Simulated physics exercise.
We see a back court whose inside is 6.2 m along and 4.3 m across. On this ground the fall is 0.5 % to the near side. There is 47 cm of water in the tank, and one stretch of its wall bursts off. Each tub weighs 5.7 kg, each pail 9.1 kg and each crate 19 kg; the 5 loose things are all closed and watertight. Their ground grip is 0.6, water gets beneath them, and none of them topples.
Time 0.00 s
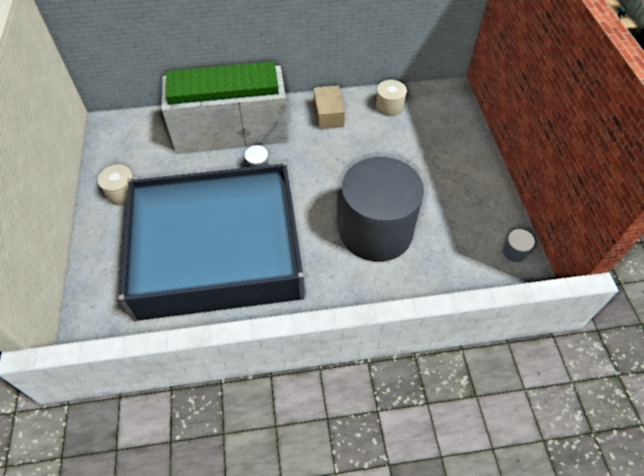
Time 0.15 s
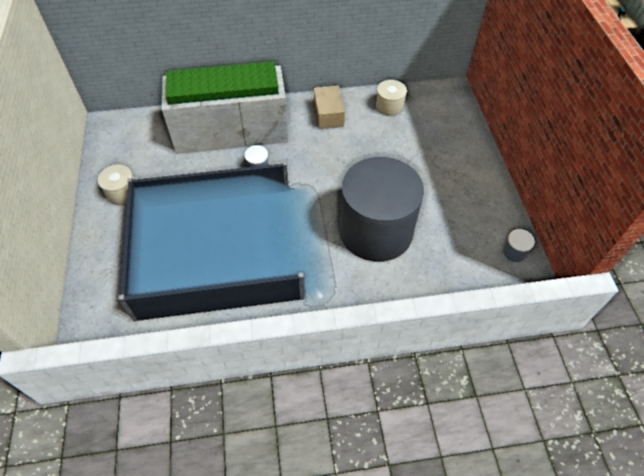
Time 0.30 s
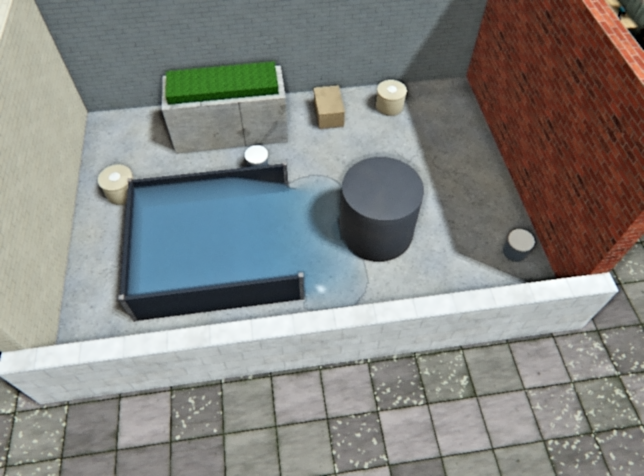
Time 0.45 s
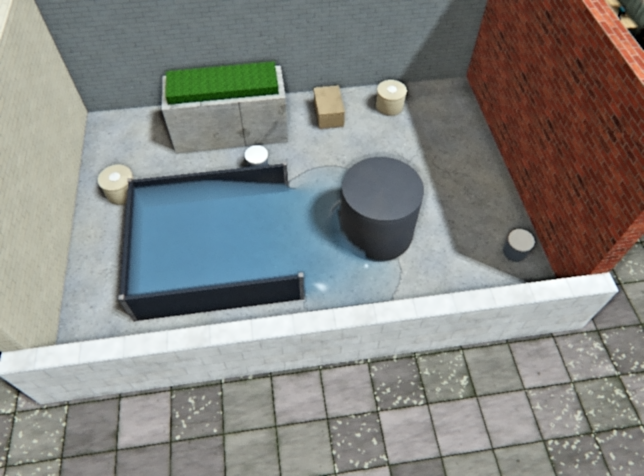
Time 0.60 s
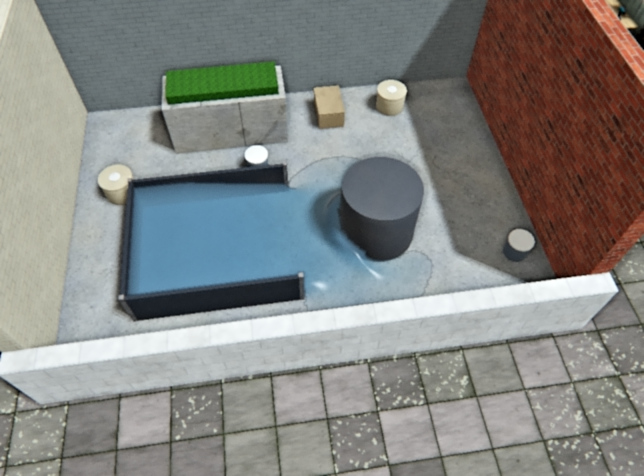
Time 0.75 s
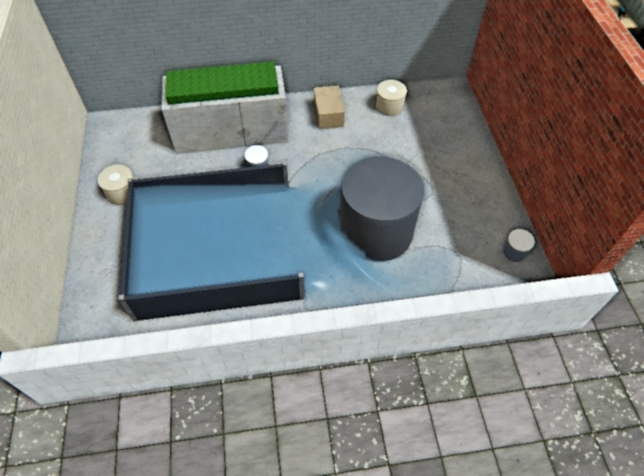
Blue water spreading from the opened right side of a dark tank, flowing around a grey cylinder across a walled courtyard floor.
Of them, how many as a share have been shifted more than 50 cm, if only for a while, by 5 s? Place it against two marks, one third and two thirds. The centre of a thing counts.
Middle third.
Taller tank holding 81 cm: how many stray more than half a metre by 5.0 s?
It would come to 4 of them.
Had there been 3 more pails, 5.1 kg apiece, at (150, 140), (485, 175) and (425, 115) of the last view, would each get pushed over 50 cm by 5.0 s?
First falls shy, second exceeds it, third exceeds it.
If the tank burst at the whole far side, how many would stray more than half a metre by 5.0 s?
Result: 4 of them.
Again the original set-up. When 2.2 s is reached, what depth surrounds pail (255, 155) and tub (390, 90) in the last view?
Close to 0 and 6 centimetres.
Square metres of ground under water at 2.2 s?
My estimate is roughly 16 m2.
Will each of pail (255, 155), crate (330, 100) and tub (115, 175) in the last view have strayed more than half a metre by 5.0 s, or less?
The first is inside the limit, the second inside the limit, and the third inside the limit.
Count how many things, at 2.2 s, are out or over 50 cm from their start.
I count 0.
After 1.1 s 0 of 5 are over 50 cm from their spots; 0 afloat.
After 2.2 s 0 of 5 are over 50 cm from their spots; 1 afloat.
After 3.5 s 2 of 5 are over 50 cm from their spots; 1 afloat.
After 5.0 s 2 of 5 are over 50 cm from their spots, and 2 have been at some point; 3 afloat.
